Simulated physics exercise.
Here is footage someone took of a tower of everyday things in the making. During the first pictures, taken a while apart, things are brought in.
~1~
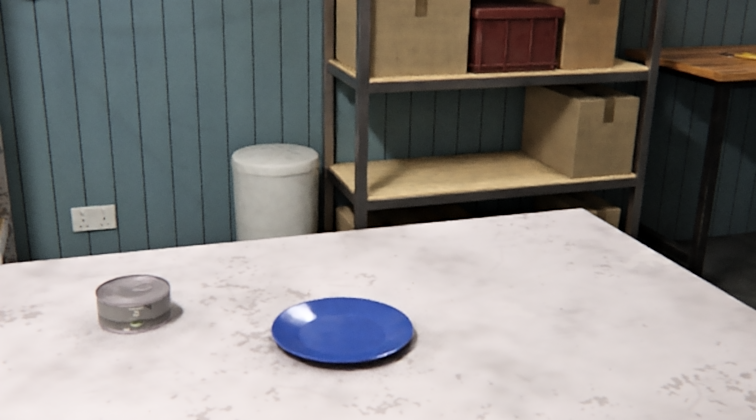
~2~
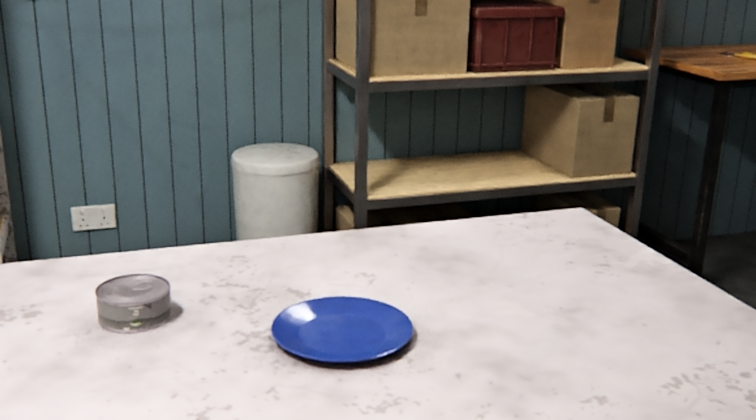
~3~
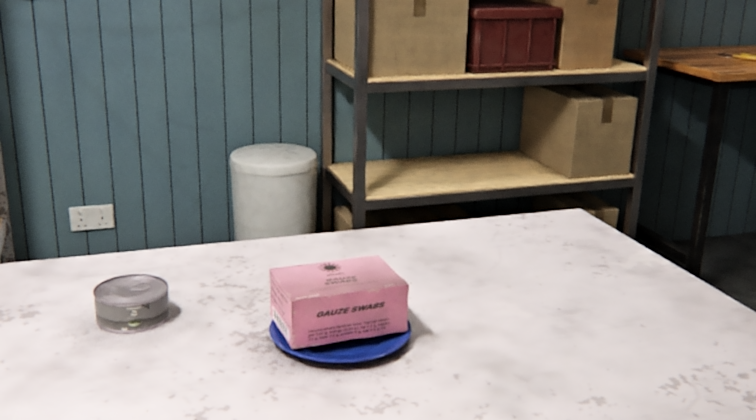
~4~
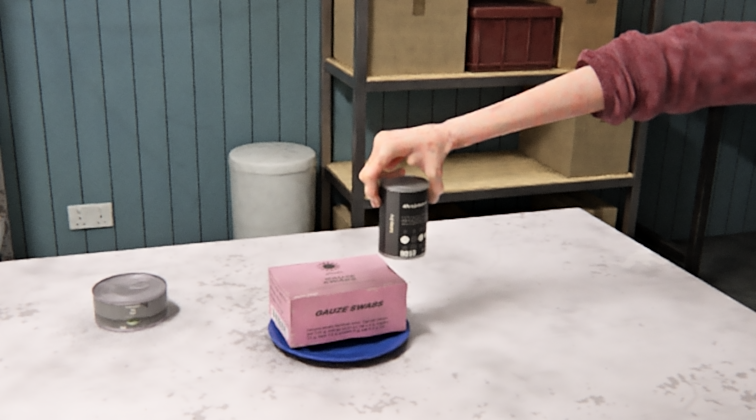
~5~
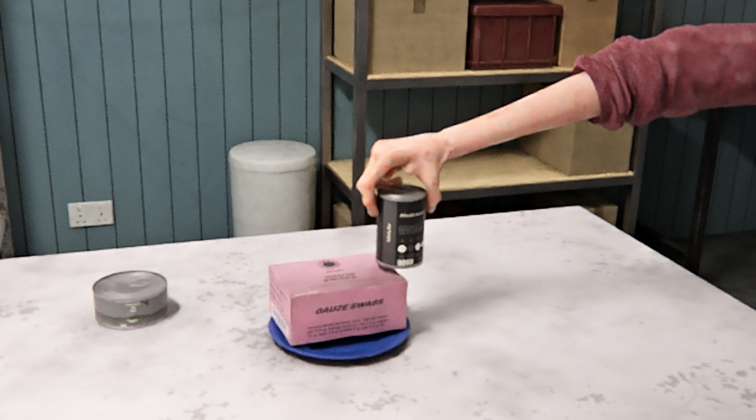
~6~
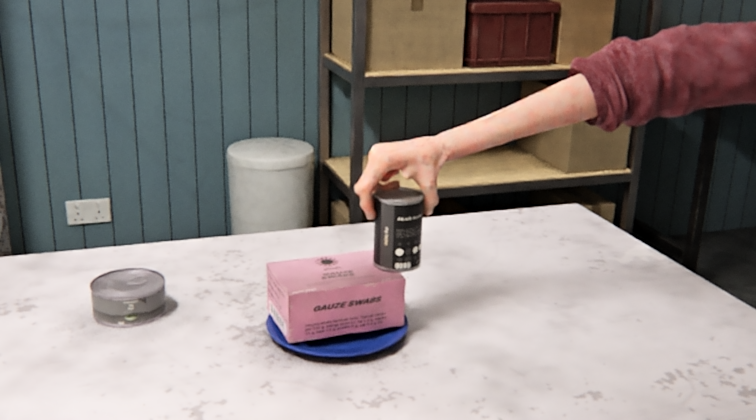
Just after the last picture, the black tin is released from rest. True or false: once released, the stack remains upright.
False.
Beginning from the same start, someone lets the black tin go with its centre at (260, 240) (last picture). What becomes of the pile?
After that, the pile falls over.
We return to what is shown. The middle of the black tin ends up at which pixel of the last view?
The object ends up somewhere around (450, 293).
Then, 0.40 s on from there, black tin now fallen.
Then, 0.50 s on from there, things are still on the move.
Then, 1.30 s on from there, nothing new.
In the end, fallen, black tin; the other 3 unmoved. At the end, from the last picture's camera, black tin near (450, 293). The pile comes apart.
